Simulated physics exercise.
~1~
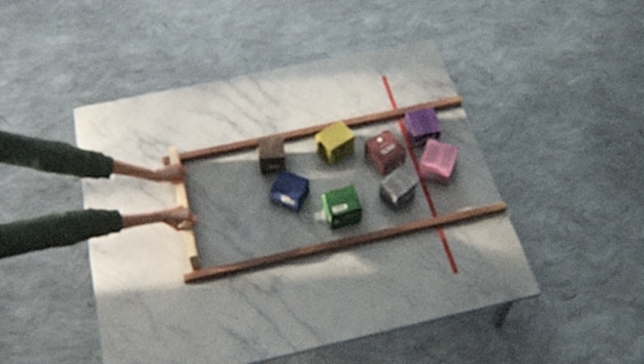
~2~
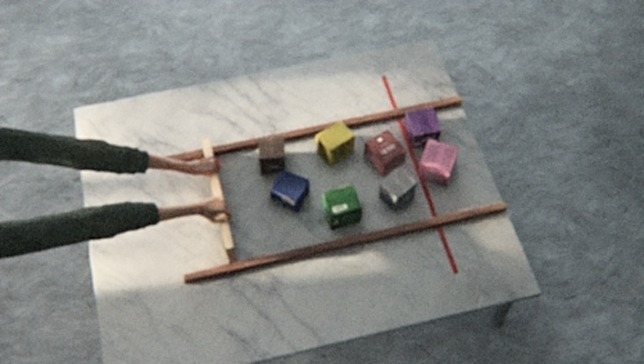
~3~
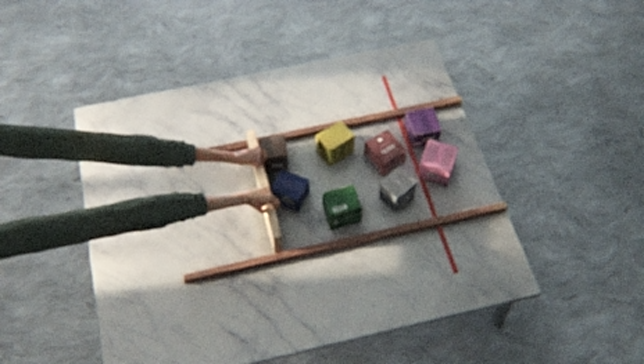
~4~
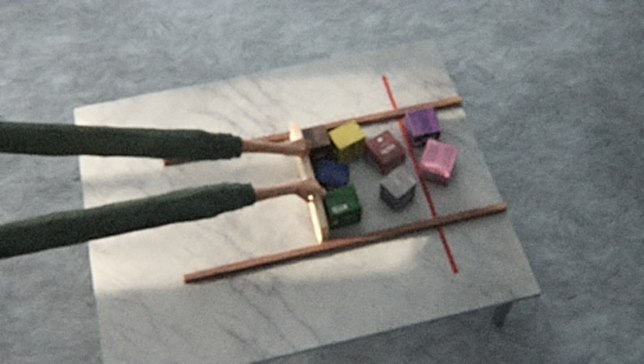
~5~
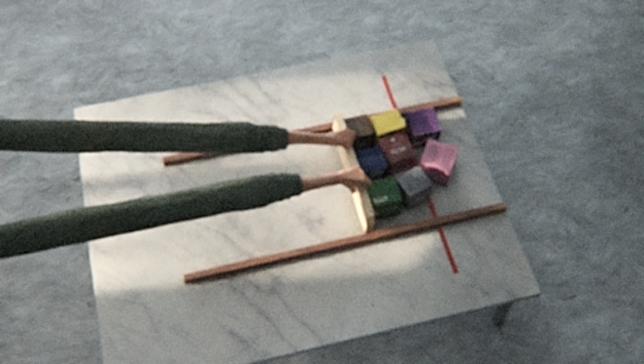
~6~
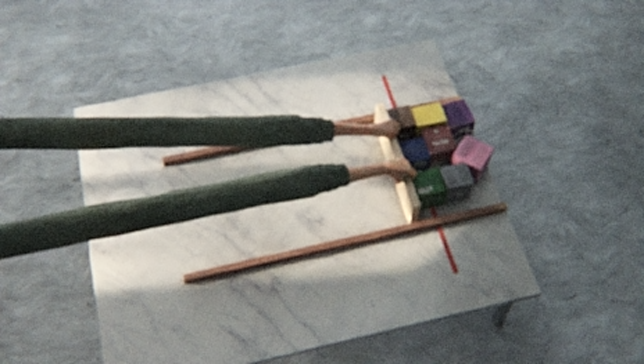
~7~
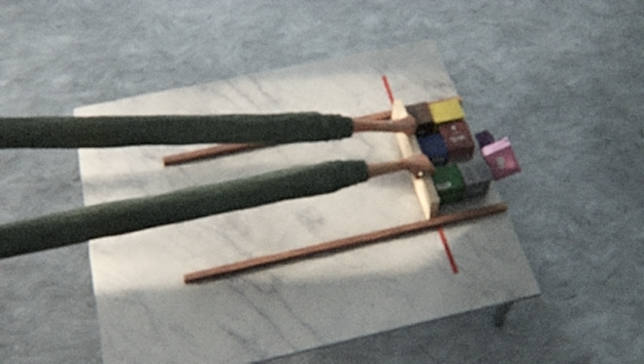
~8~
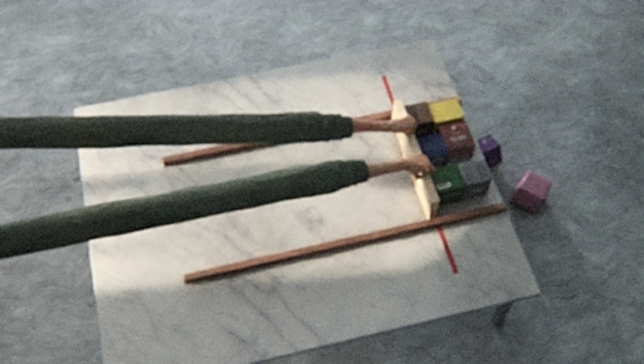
Two hands slid a plank to the right between two wooden battens on a pale platform, gathering eight colorful blocks and shoving them past the red tape, until the pink and purple ones dropped off the far edge and the rest stayed on.
